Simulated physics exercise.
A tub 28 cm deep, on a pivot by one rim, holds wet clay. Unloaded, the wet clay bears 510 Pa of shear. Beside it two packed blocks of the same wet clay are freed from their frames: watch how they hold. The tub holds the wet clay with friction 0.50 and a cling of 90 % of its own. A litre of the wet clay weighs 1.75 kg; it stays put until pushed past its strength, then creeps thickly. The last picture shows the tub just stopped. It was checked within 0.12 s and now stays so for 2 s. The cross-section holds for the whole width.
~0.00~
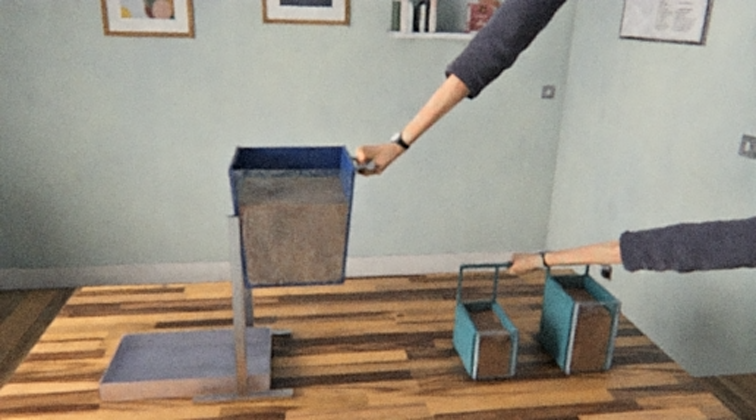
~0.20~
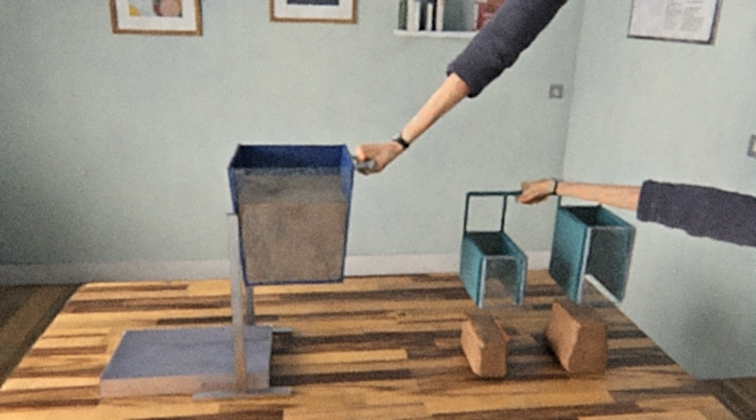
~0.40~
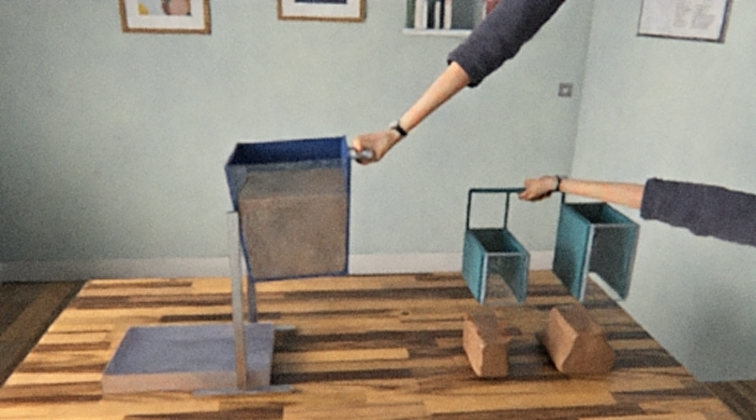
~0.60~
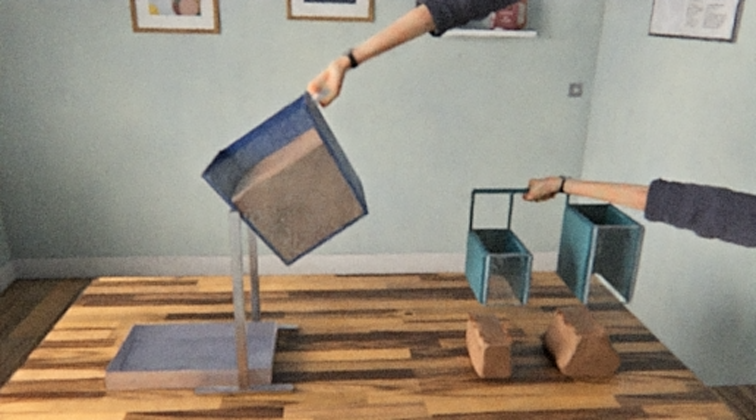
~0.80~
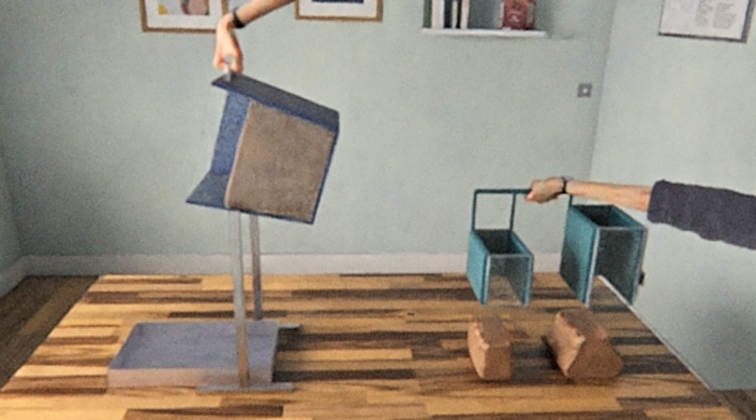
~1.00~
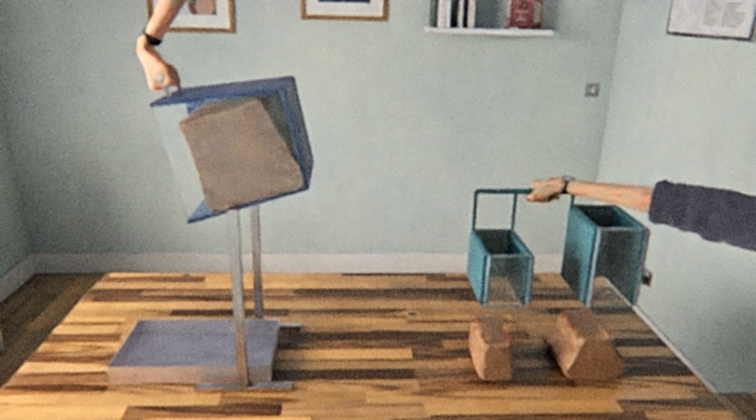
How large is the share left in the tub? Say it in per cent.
Expect roughly 37 %.
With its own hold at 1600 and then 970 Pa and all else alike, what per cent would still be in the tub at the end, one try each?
In that order: 100 %, 40 %.
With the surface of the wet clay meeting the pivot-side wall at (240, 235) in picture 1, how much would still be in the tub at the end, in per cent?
In that case some 50 per cent.
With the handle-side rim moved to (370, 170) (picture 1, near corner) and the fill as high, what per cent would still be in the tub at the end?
It would be near 35 %.
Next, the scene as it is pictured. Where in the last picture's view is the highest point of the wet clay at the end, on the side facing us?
At about (293, 166).
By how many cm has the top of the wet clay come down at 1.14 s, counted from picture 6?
Roughly 8 cm.
By 1.14 s, the tub is at 102 degrees and holds 80 %.
By 1.31 s, the tub is at 102 degrees and holds 45 %.
By 1.48 s, the tub is at 102 degrees and holds 37 %.
By 1.65 s, the tub is at 102 degrees and holds 37 %.
By 3.00 s, at the end, the tub is at 102 degrees and holds 37 %.
